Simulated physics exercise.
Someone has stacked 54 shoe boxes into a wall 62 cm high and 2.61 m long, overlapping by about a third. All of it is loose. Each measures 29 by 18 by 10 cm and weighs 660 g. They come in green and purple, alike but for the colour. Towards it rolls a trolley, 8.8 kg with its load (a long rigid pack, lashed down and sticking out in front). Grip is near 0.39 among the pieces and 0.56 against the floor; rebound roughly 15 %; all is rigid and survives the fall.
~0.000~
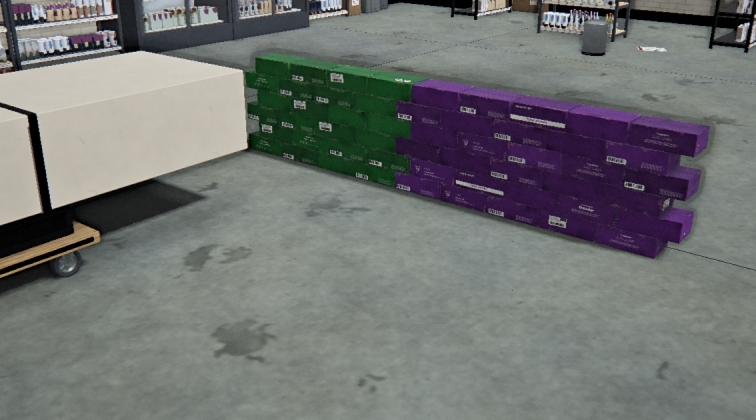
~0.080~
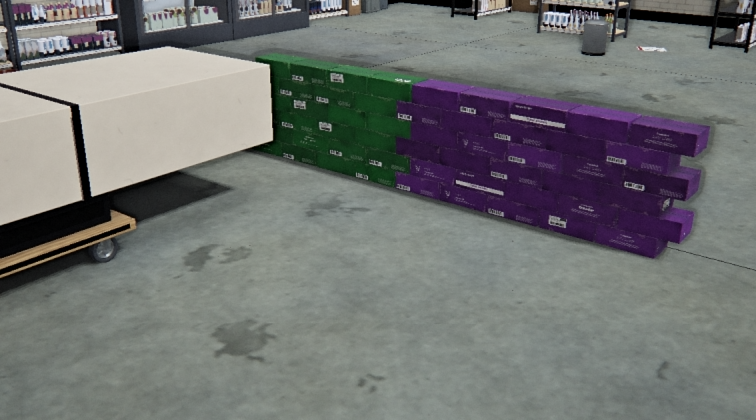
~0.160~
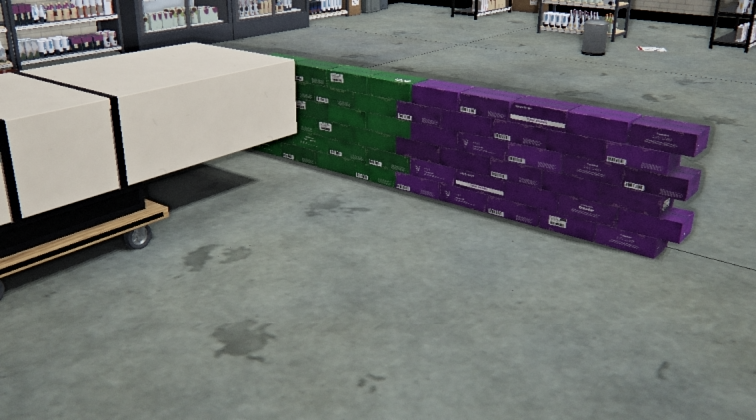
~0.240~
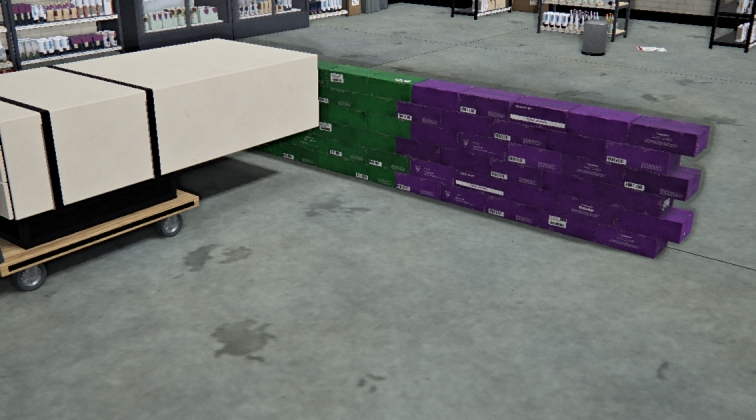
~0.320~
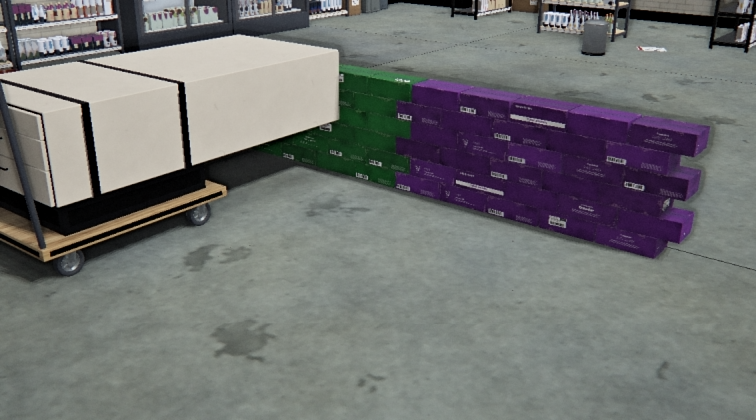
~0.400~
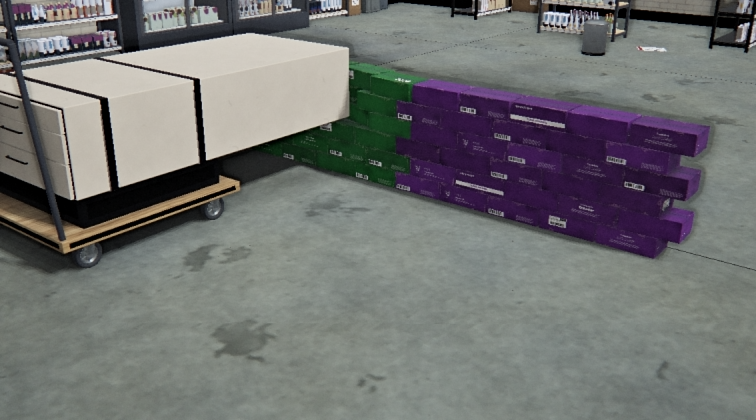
In a store with a grey concrete floor, a trolley carrying a long cream-coloured pack rolls in from the left, the pack's overhanging end moving across the green part of a stacked wall of green and purple boxes.
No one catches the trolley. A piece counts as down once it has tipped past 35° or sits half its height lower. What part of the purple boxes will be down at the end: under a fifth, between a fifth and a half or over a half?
The part is less than a fifth.
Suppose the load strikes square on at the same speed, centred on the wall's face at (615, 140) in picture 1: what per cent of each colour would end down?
Then green 0, purple 40 per cent.
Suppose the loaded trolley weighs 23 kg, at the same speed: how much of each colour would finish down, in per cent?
Then green 50, purple 0 per cent.
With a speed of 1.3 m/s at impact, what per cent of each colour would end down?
Then green 50, purple 0 per cent.
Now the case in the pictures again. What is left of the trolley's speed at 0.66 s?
About 1.0 m/s.
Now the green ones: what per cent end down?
Green 50 per cent.
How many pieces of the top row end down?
4 of them.
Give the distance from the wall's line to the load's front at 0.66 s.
Some 40 cm beyond.
Around 0.48 s, load 19 cm past the wall's line, still rolling; none of the 30 purple boxes down (0 of 54 in all colours); top purple box unmoved; top green box tipped 17°.
Around 0.66 s, load 38 cm past the wall's line, still rolling; none of the 30 purple boxes down (9 of 54 in all colours); top purple box unmoved; top green box tipped 46°, 32 cm lower.
Around 0.98 s, load 69 cm past the wall's line, still rolling; none of the 30 purple boxes down (11 of 54 in all colours); top purple box unmoved; top green box tipped 67°, 46 cm lower.
Around 1.50 s, load 1.04 m past the wall's line, still rolling; none of the 30 purple boxes down (11 of 54 in all colours); top purple box unmoved; top green box 52 cm lower.
Finally (2.4 s), load 1.00 m past the wall's line, still rolling; none of the 30 purple boxes down (12 of 54 in all colours); top purple box unmoved; top green box 52 cm lower. That is 0 per cent. Seen by the last camera, middles, top purple box near (443, 95), top green box near (412, 110).
